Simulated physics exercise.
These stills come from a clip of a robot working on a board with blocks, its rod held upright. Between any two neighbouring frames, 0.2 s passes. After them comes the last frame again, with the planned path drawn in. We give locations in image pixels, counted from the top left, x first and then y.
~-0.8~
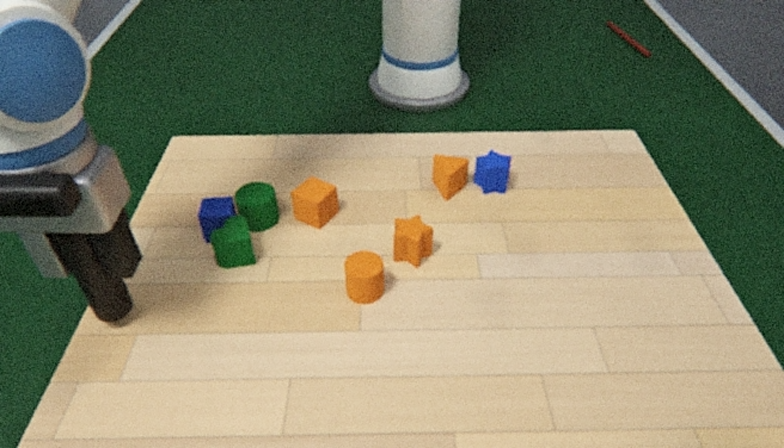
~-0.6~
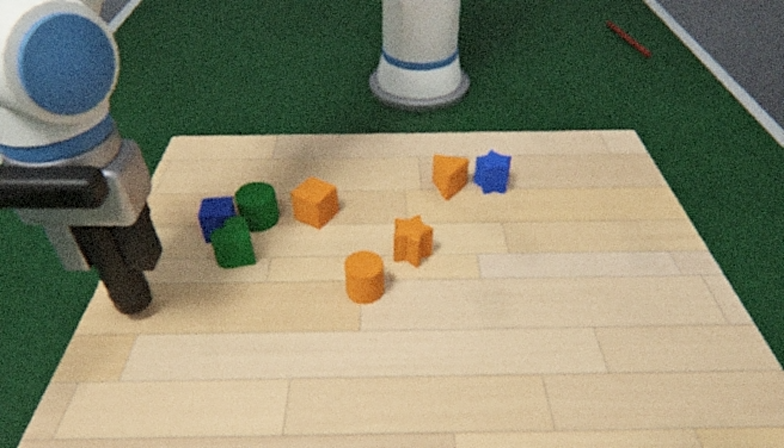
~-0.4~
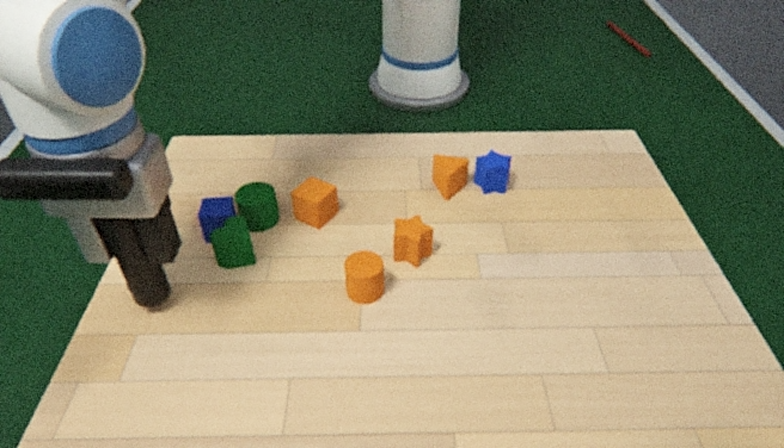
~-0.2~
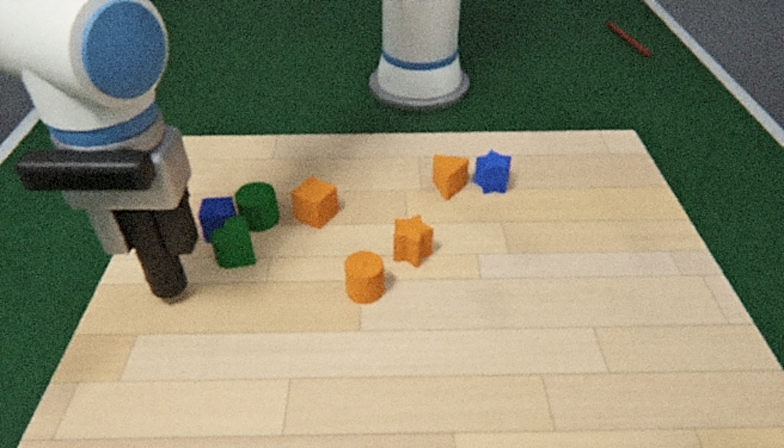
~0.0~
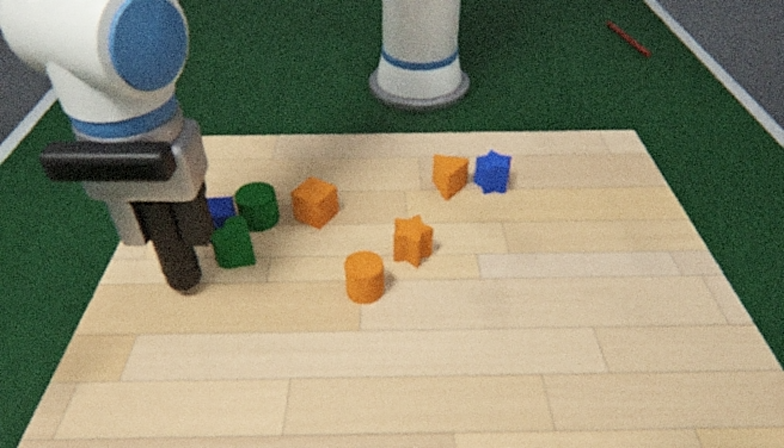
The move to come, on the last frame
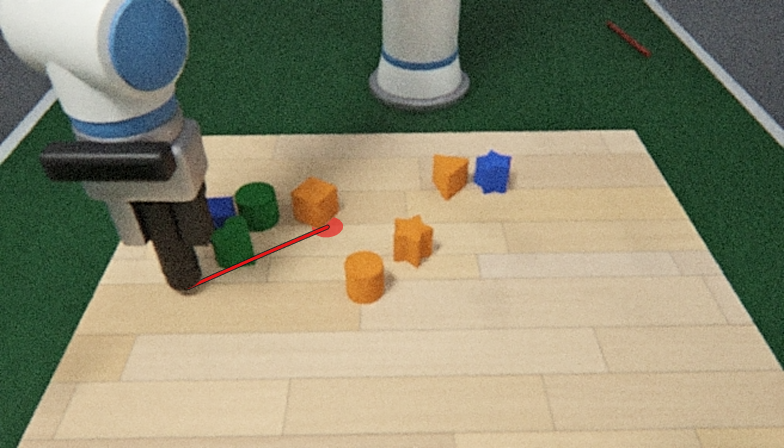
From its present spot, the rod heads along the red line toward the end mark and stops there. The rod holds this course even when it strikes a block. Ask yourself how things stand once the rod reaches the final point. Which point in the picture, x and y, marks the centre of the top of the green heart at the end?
The centre of its top face lies at (326, 179).
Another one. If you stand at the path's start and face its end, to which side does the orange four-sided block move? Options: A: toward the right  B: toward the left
Option B.
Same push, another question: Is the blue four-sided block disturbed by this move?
The blue four-sided block will stay where it stands.
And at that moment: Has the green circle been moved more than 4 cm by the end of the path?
No
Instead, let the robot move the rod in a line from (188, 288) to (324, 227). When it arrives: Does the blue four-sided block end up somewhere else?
That would be a no.
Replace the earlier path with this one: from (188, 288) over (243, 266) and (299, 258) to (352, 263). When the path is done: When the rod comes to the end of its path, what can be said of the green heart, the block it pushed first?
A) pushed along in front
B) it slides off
The answer is B.
The line goes from (188, 288) to (328, 227).
The first path, step by step. One third of the way, rod (236, 256); green heart (257, 216), turned 15° anticlockwise; green circle (257, 190).
Two thirds of the way, rod (283, 236); green heart (294, 196), turned 40° anticlockwise; green circle (261, 182); orange four-sided block (323, 182).
At the end, rod (327, 218); blue four-sided block unmoved; green heart (326, 179), turned 70° anticlockwise; green circle (261, 182); orange four-sided block (341, 161), turned 30° anticlockwise.
